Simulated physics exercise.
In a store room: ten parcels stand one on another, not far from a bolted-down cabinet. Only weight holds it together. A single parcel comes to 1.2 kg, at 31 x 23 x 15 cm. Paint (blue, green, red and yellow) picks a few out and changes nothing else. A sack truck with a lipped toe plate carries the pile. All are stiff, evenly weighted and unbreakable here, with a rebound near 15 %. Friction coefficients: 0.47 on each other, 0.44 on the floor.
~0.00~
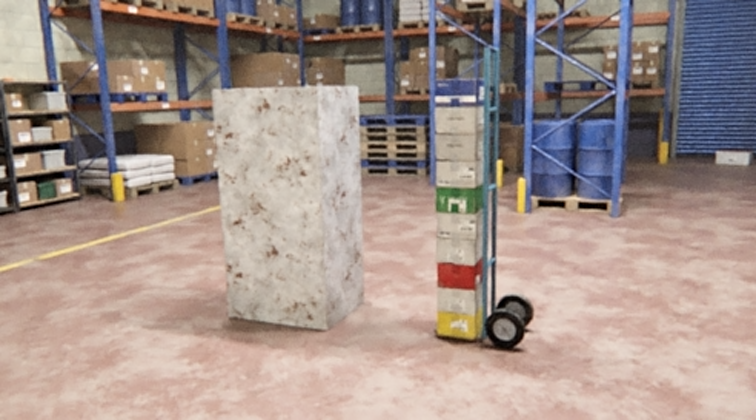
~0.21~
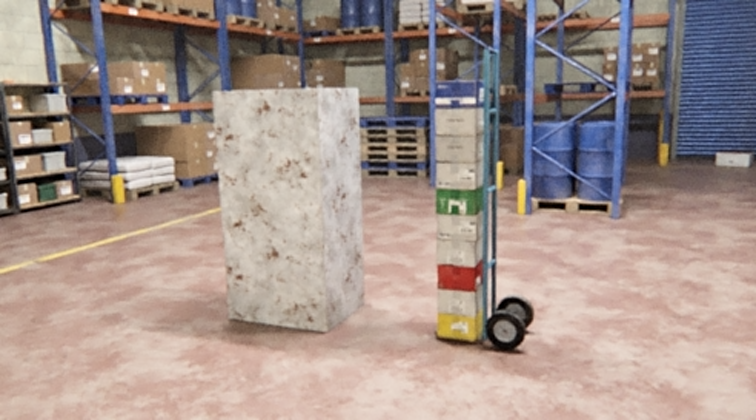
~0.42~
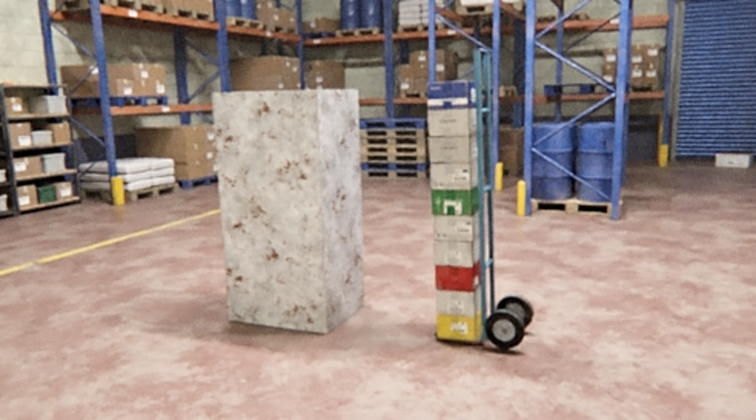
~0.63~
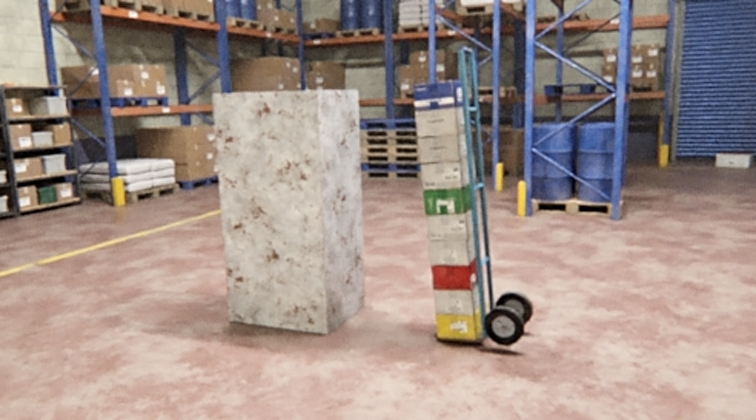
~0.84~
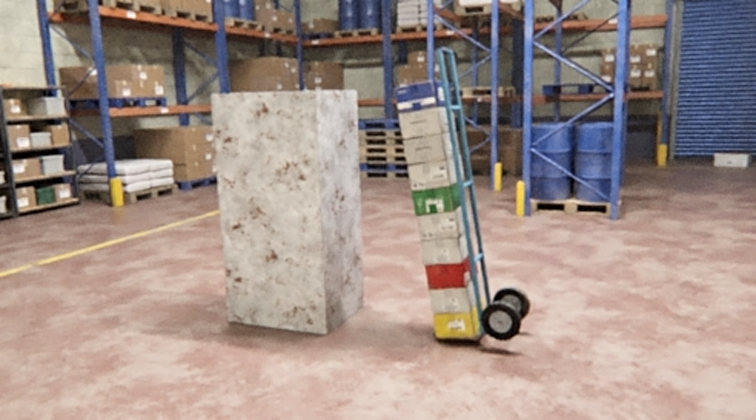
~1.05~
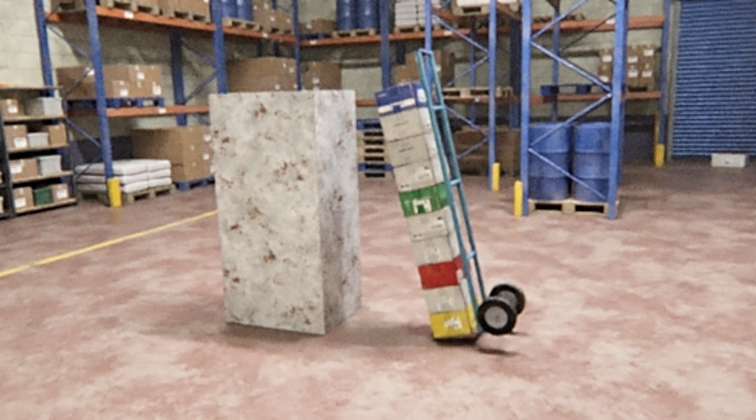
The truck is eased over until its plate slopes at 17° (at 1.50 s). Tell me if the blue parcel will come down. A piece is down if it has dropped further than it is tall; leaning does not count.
The blue parcel stays up.
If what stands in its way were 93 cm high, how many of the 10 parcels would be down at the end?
In that case 3.
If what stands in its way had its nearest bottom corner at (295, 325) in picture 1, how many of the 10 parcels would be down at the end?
In that case 5.
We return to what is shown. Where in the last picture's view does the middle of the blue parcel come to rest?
Around (355, 113).
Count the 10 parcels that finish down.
0 of them.
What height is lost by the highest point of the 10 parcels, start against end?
Some 4 cm lower.
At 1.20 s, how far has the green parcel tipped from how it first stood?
About 20°.
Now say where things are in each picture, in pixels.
In the first frame (we follow the side turned to the camera), truck frame (487, 110) 0° forward; blue parcel (455, 93); red parcel (456, 277); green parcel (455, 201); no piece has moved.
In the second frame, truck frame (486, 112) 0° forward; blue parcel (455, 95).
In the third frame, truck frame (479, 112) 2° forward; blue parcel (447, 96) displaced 44 mm; green parcel (450, 203) displaced 26 mm; 8 stirred so far.
In the fourth frame, truck frame (466, 110) 5° forward; blue parcel (433, 96) tipped 5°; green parcel (442, 202) tipped 5°; 10 stirred so far.
In the fifth frame, truck frame (448, 109) 9° forward; blue parcel (415, 97) tipped 9°; green parcel (431, 202) tipped 9°; 10 stirred so far.
In the sixth frame, truck frame (431, 109) 13° forward; blue parcel (395, 100) tipped 13°; green parcel (419, 202) tipped 13°; red parcel (438, 276) tipped 13°; 10 stirred so far.
Around 1.20 s, none of the 10 parcels down, 10 disturbed; blue parcel tipped 18°; green parcel tipped 18°.
Around 1.38 s, none of the 10 parcels down, 10 disturbed; blue parcel tipped 25°, 8 cm lower; green parcel tipped 25°.
Finally (2.5 s), none of the 10 parcels down, 10 disturbed; blue parcel tipped 31°, 8 cm lower; red parcel tipped 32°; green parcel tipped 32°, 6 cm lower. Seen by the last camera, middles, blue parcel near (355, 113), red parcel near (425, 269).
